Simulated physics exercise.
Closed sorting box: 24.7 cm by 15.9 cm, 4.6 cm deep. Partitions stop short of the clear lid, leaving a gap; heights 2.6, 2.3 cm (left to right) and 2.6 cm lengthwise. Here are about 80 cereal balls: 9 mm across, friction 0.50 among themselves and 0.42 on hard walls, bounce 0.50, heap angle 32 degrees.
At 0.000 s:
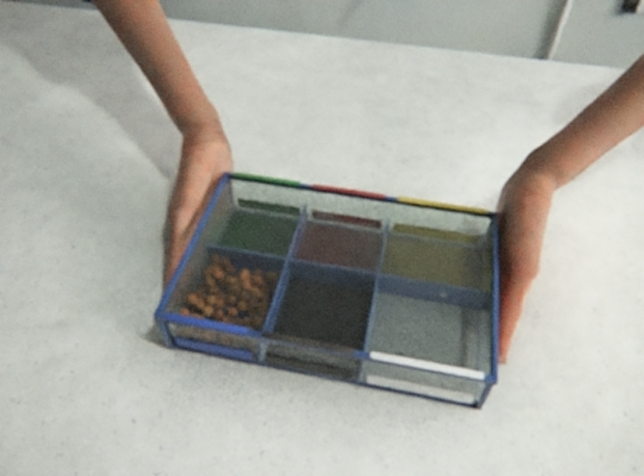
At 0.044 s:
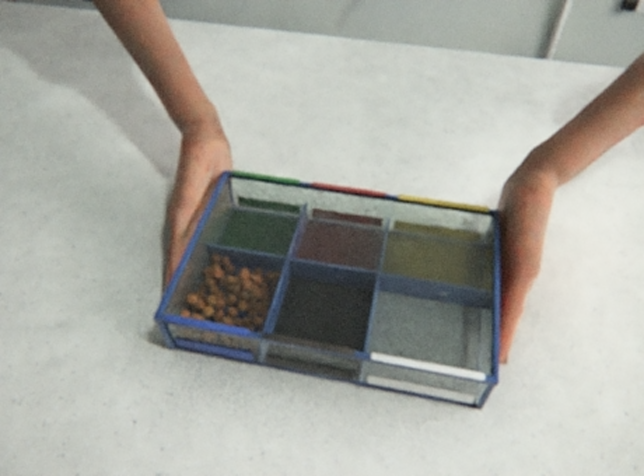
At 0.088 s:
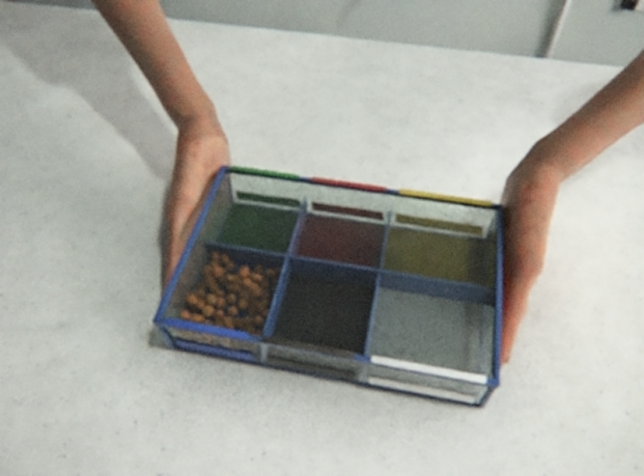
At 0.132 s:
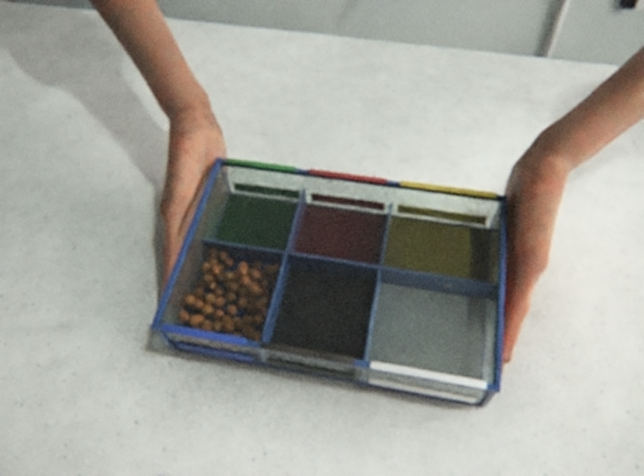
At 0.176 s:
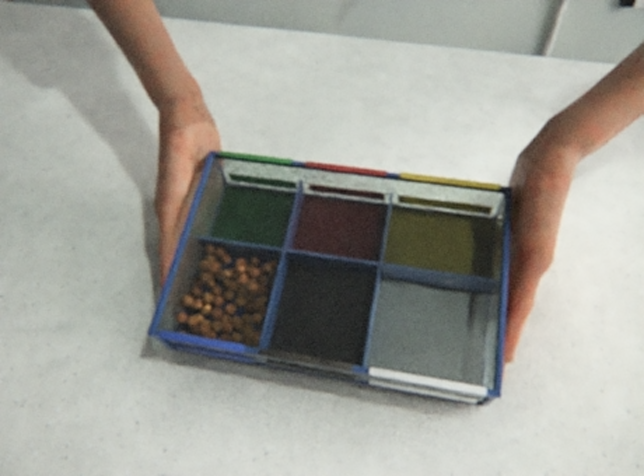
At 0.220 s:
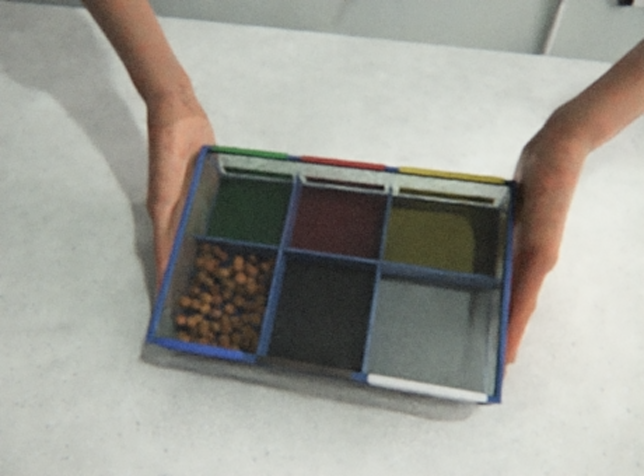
The footage shows two hands holding a clear, blue-edged sorting box with six compartments, small brown balls in the front left one; the hands tilt the box toward the front left while the balls remain in their compartment.
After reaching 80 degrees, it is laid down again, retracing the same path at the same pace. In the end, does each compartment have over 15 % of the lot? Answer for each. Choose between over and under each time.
Red compartment: Under. Blue compartment: Over. Green compartment: Under. Yellow compartment: Under. White compartment: Under. Black compartment: Under.
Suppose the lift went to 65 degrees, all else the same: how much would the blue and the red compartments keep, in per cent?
Then the blue compartment would keep 100 per cent and the red one 0 per cent.
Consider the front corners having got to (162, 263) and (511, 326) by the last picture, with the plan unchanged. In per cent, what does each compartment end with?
Final shares: Red 0%, blue 95%, green 5%, yellow 0%, white 0%, black 0%.
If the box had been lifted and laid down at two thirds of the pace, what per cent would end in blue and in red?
Blue = 100 %; red = 0 %.
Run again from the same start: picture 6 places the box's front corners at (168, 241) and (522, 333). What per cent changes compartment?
In that case about 40 percent.
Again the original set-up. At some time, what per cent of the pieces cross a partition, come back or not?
Around 0 in a hundred.
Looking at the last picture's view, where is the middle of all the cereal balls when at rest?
Roughly (223, 329).
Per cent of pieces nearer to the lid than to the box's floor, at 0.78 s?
I'd say around 10 percent of the pieces.
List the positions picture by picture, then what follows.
The first frame shows box tilt 0 degrees, front corners at (161, 315) and (492, 377); blue 100 %.
The second frame shows box tilt 1 degrees, front corners at (161, 316) and (493, 378).
The third frame shows box tilt 4 degrees, front corners at (160, 319) and (494, 381), lowest corner left front.
The fourth frame shows box tilt 9 degrees, front corners at (158, 325) and (495, 386), lowest corner left front.
The fifth frame shows box tilt 15 degrees, front corners at (155, 331) and (495, 391), lowest corner left front.
The sixth frame shows box tilt 21 degrees, front corners at (153, 338) and (495, 398), lowest corner left front; blue 100 %. The box's pace is about 130 degrees a second.
After 0.78 s, tilt 79 degrees; blue 100 %.
After 1.15 s, tilt 33 degrees; blue 100 %.
Then, at 1.61 s, tilt 0 degrees; blue 100 %.
By 2.0 s all is still; red 0 %, blue 100 %, green 0 %, yellow 0 %, white 0 %, black 0 %.
